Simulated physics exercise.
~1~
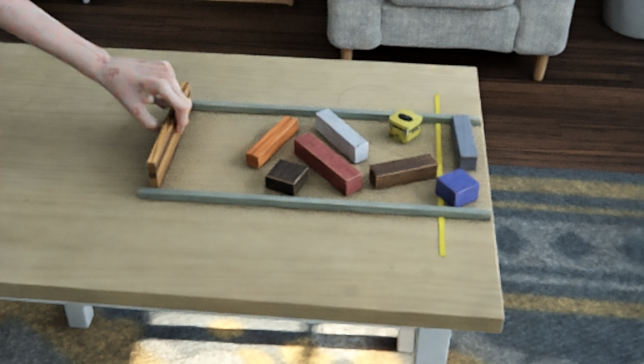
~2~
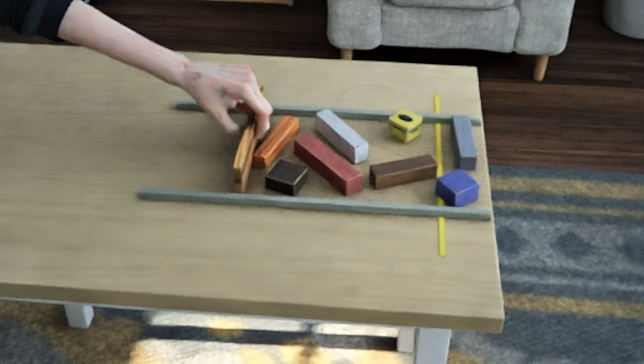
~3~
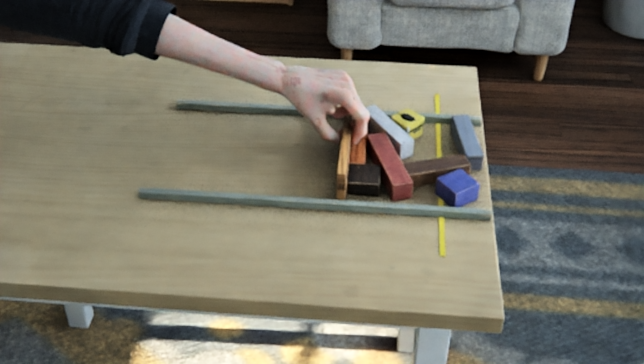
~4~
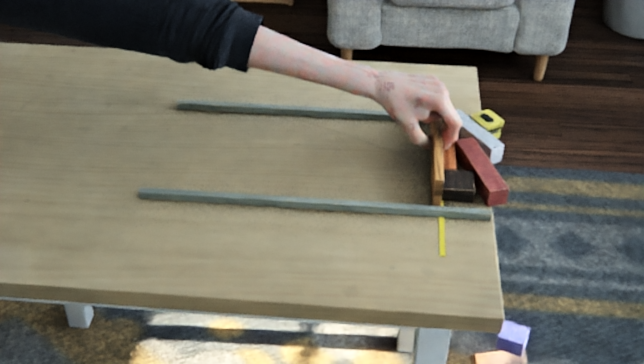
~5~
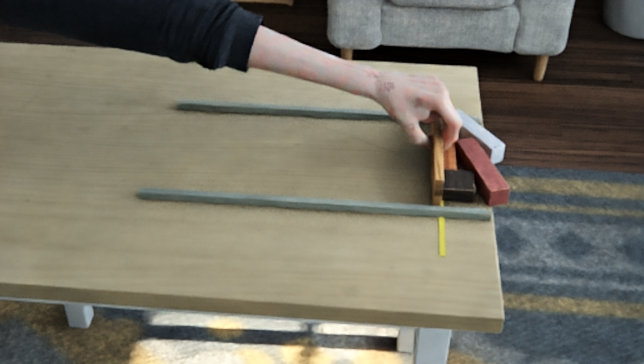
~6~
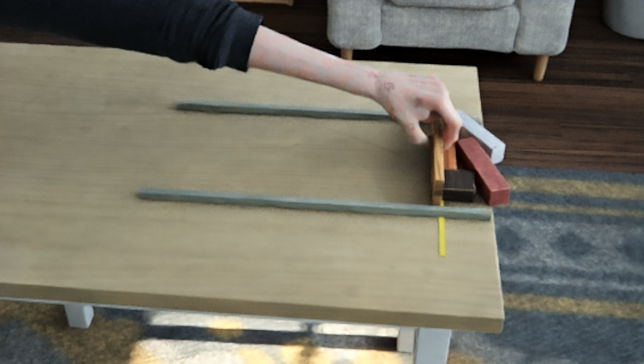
A hand holds an upright wooden board at the left of several loose blocks between two grey-green rails on a pale table, seen from above at an angle, with a yellow tape line near the right edge. The hand slides the board right, and it gathers the orange, black, red and pale pieces against one another. The crowded pieces shove the brown bar toward the edge. As the board reaches the tape, the brown bar, blue block, yellow case and grey stick go over and fall. The board stops there, with the red and pale pieces jutting past the edge but staying up.
